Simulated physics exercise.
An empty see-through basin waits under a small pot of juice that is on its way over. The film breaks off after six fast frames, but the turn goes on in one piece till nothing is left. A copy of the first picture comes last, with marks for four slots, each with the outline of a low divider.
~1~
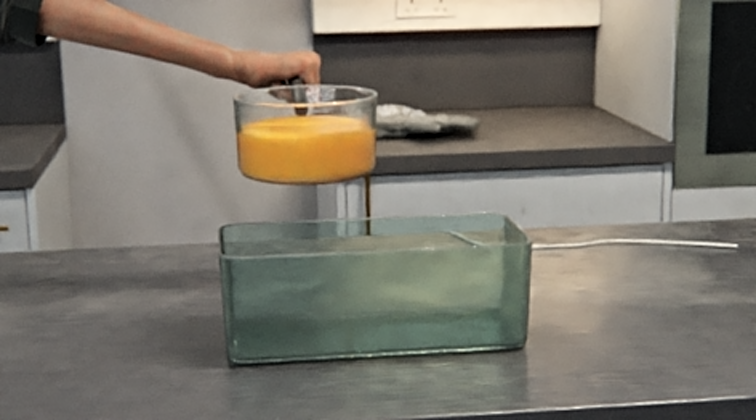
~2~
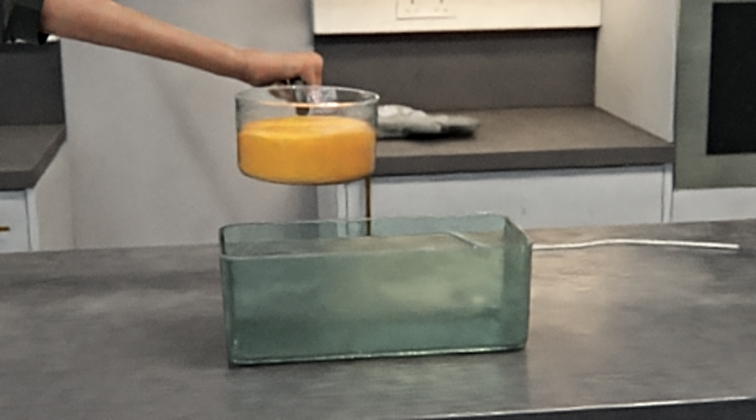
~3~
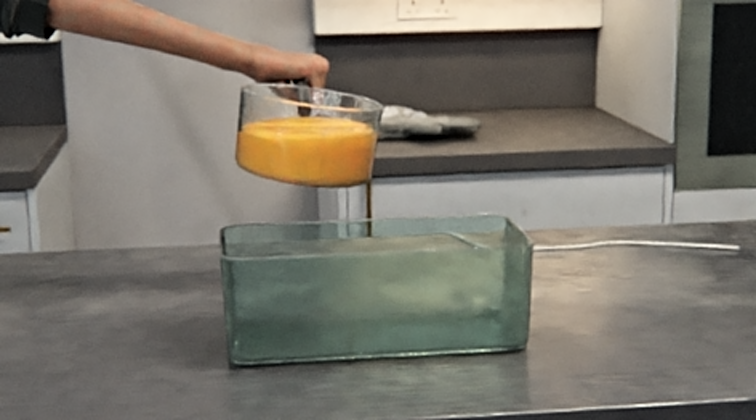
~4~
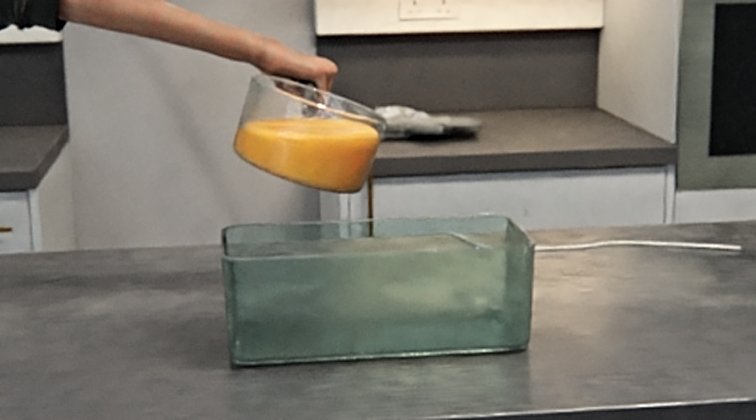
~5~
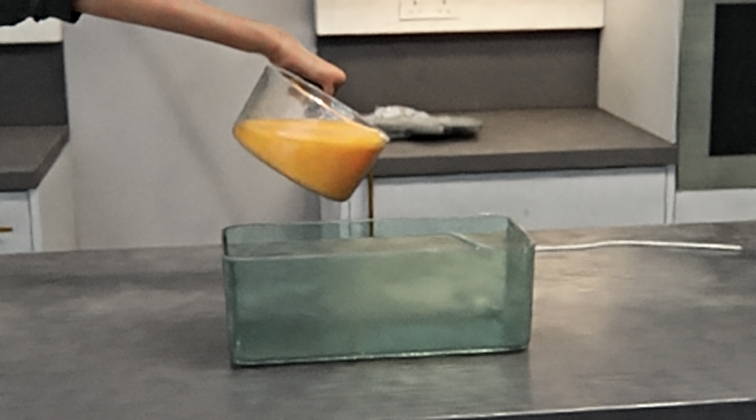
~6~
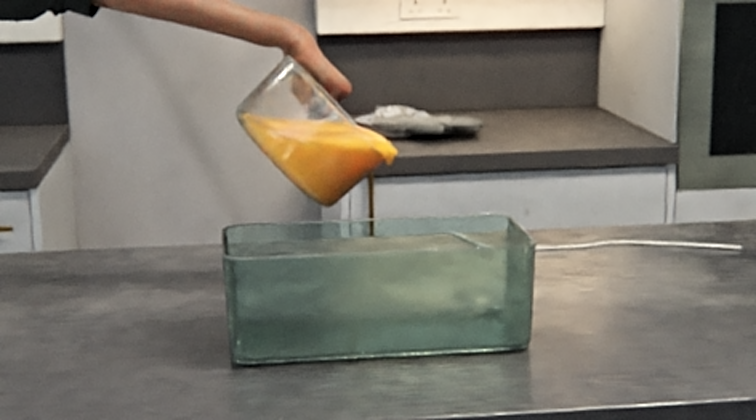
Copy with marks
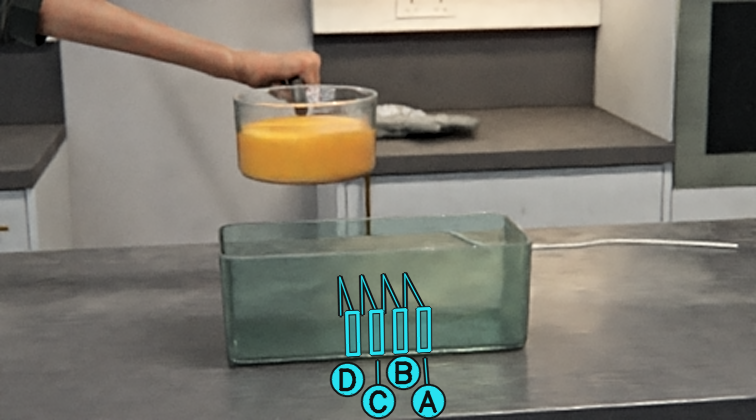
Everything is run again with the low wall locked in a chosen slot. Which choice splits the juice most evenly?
A is best.
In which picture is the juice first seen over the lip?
In picture 6.
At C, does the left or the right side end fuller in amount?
More ends on the right.
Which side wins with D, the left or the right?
The right one.
On the marked copy, A at (425, 358); B at (401, 359); C at (377, 361); D at (353, 362).
With A, about 54 % ends left of the wall and 45 % right of it.
With B, about 17 % ends left of the wall and 82 % right of it.
With C, about 10 % ends left of the wall and 89 % right of it.
With D, about 7 % ends left of the wall and 91 % right of it.
